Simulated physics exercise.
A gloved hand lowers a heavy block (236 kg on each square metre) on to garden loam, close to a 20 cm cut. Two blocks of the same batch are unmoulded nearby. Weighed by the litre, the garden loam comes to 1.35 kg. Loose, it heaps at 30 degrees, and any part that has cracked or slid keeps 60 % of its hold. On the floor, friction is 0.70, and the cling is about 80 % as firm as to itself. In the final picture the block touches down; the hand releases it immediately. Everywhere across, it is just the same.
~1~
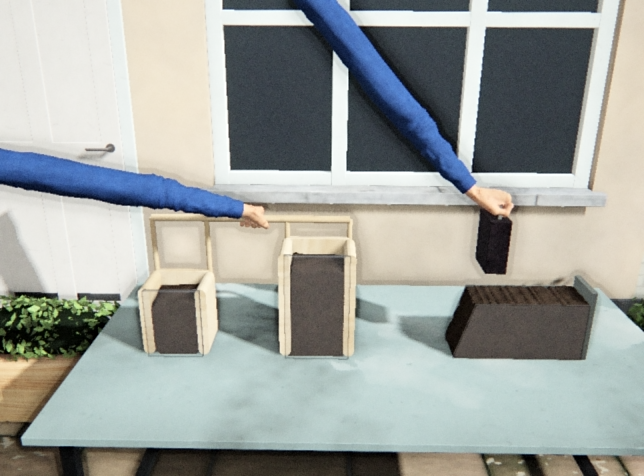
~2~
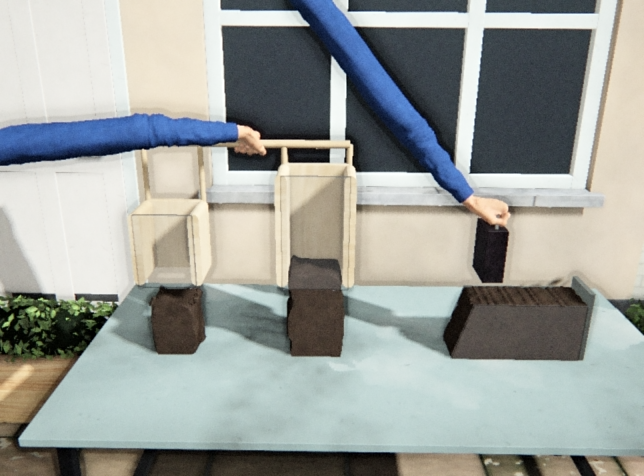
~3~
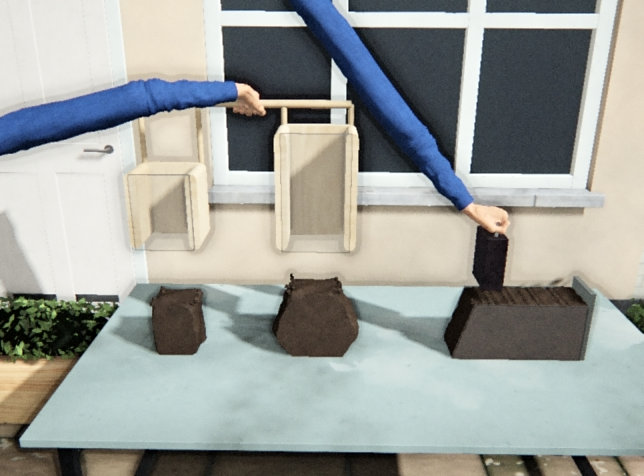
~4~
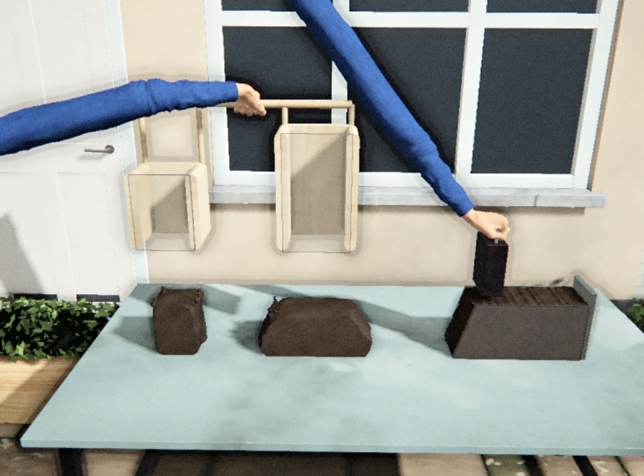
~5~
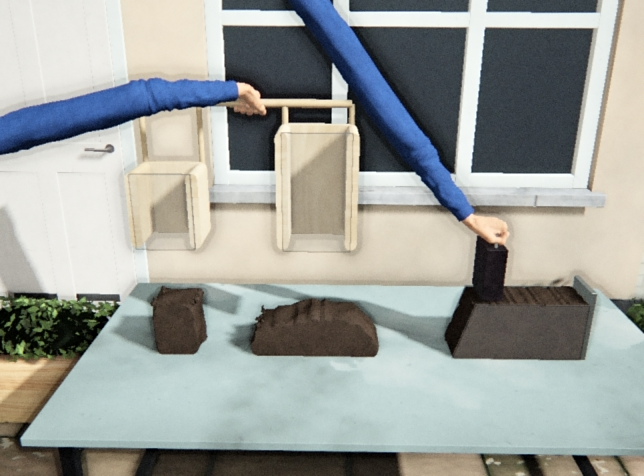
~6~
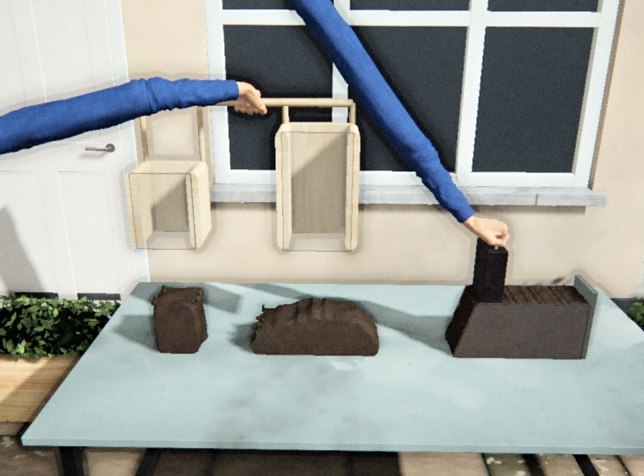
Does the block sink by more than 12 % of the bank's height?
It comes down.
Another 0.14 s on from the sixth picture, the block is down by 10 % of the bank's height and leans 5 degrees.
Another 0.31 s on from the sixth picture, the block is down by 40 % of the bank's height and leans 24 degrees.
Another 0.47 s on from the sixth picture, the block is down by 66 % of the bank's height and leans 47 degrees.
Another 0.64 s on from the sixth picture, the block is down by 68 % of the bank's height and leans 47 degrees.
Another 0.73 s on from the sixth picture, at the end, the block is down by 68 % of the bank's height and leans 47 degrees.
